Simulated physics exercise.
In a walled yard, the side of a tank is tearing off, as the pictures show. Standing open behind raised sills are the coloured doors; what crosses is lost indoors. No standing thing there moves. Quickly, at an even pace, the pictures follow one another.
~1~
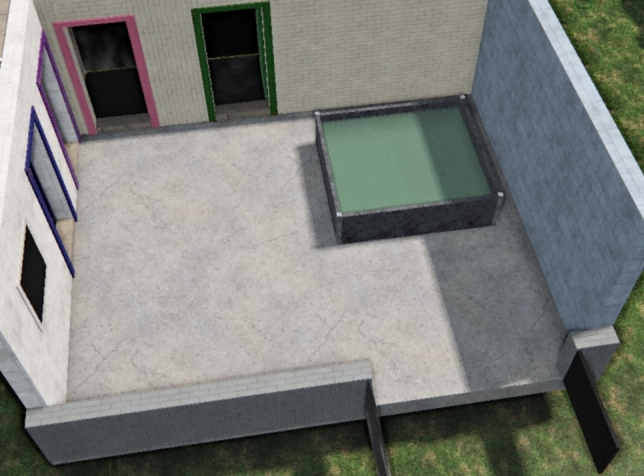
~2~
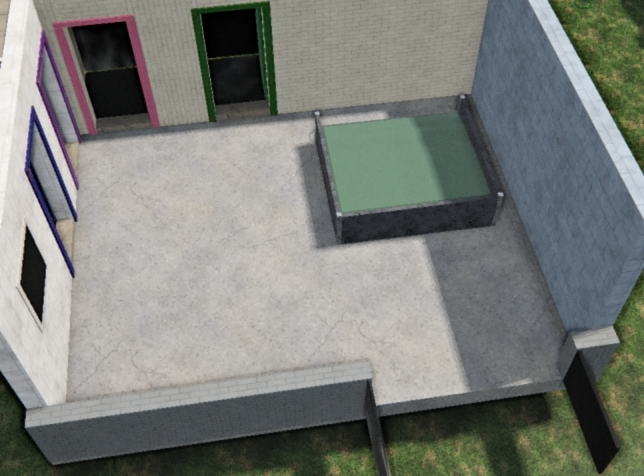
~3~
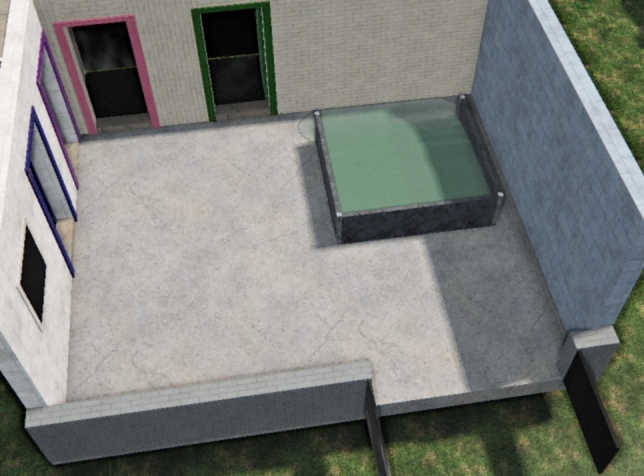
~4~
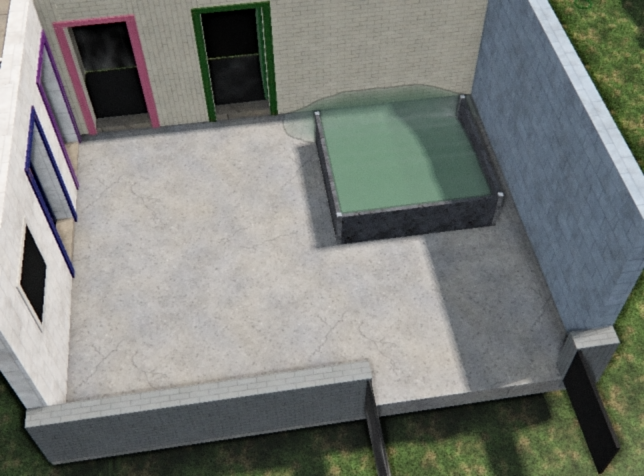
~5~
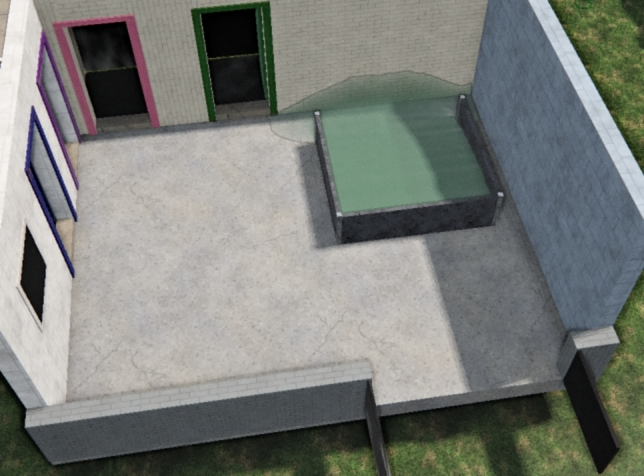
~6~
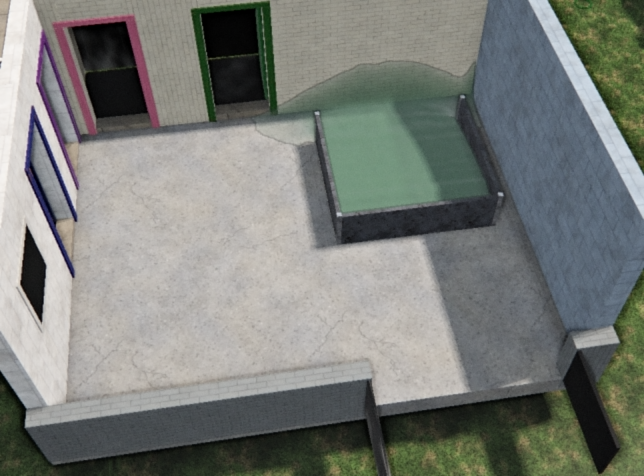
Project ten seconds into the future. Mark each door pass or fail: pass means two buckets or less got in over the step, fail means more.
Pink door - pass, purple door - fail, green door - pass, blue door - pass.
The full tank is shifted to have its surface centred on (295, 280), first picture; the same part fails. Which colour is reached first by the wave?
The green-painted one, that's the one.
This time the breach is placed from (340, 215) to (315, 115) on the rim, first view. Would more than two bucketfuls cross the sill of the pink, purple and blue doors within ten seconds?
Briefly, pink crosses the limit, purple crosses the limit, and blue crosses the limit.
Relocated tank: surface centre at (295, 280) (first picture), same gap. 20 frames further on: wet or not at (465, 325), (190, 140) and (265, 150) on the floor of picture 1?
Check in sequence: Still parched, soaked through, soaked through.
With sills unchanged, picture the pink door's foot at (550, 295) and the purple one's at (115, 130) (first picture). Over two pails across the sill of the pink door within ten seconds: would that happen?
Observation - pink door ends up lower.
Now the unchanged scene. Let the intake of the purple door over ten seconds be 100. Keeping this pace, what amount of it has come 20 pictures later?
Result: 45 % of the ten-second total.
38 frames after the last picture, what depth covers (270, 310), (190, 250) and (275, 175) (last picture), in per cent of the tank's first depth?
Respectively near 0, 2 and 2 per cent.
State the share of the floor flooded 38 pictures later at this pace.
Around 65 percent of it.
A moment on, water covers 15 % of the floor; the pink door not reached, the purple door not reached, the green door wet at the sill, nothing in, the blue door not reached.
Next, water covers 30 % of the floor; the pink door wet at the sill, nothing in, the purple door wet at the sill, nothing in, the green door wet at the sill, nothing in, the blue door not reached.
Then, water covers 50 % of the floor; the pink door wet at the sill, nothing in, the purple door over two buckets in, the green door under two buckets in, the blue door wet at the sill, nothing in.
Later, water covers 65 % of the floor; the pink door wet at the sill, nothing in, the purple door far over two buckets in, the green door under two buckets in, the blue door wet at the sill, nothing in.
In the end, water covers 85 % of the floor; the pink door wet at the sill, nothing in, the purple door far over two buckets in, the green door under two buckets in, the blue door wet at the sill, nothing in.
